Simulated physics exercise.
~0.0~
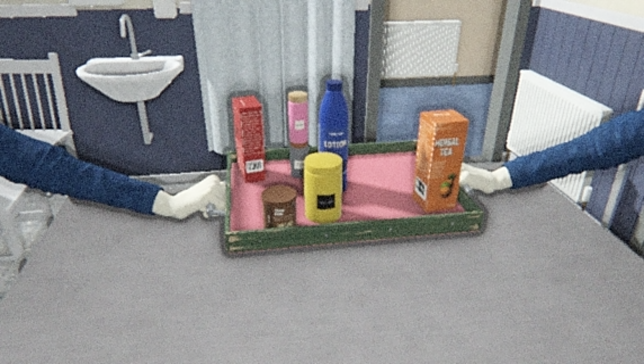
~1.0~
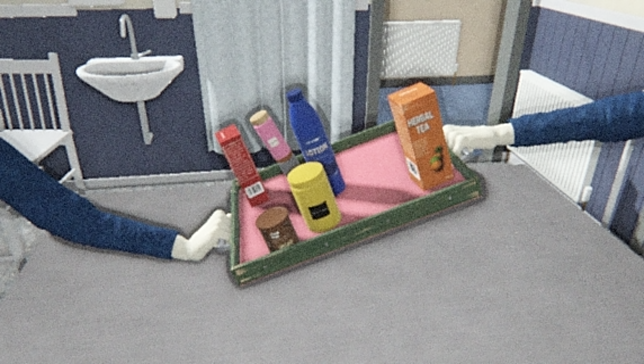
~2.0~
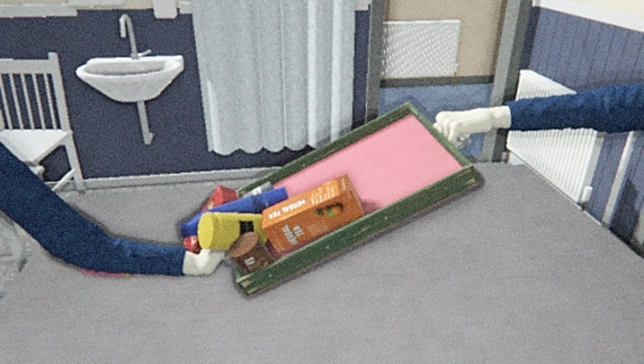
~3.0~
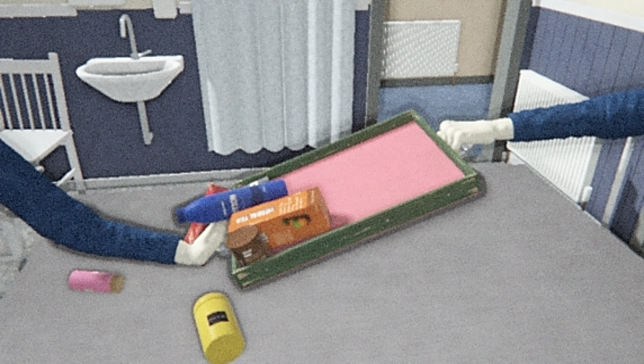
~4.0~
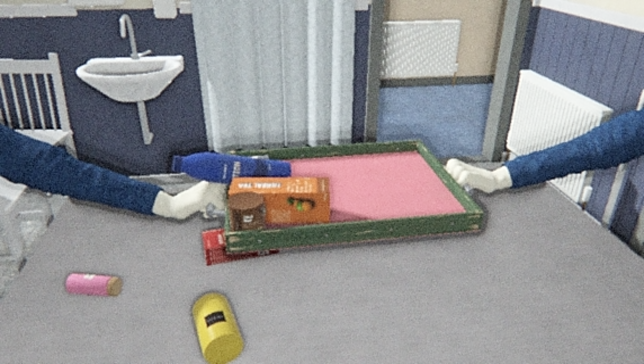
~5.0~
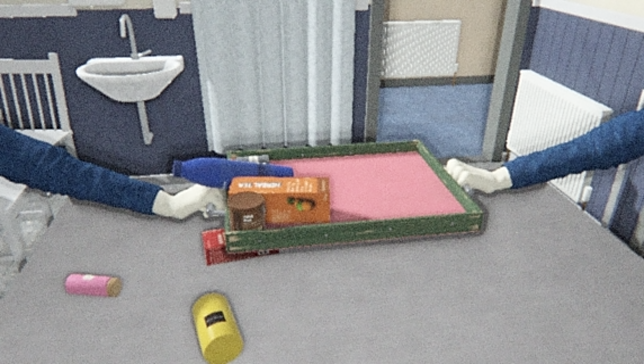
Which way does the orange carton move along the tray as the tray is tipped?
The orange carton moves to the left, toppling onto its side and ending up near the tray's left end.
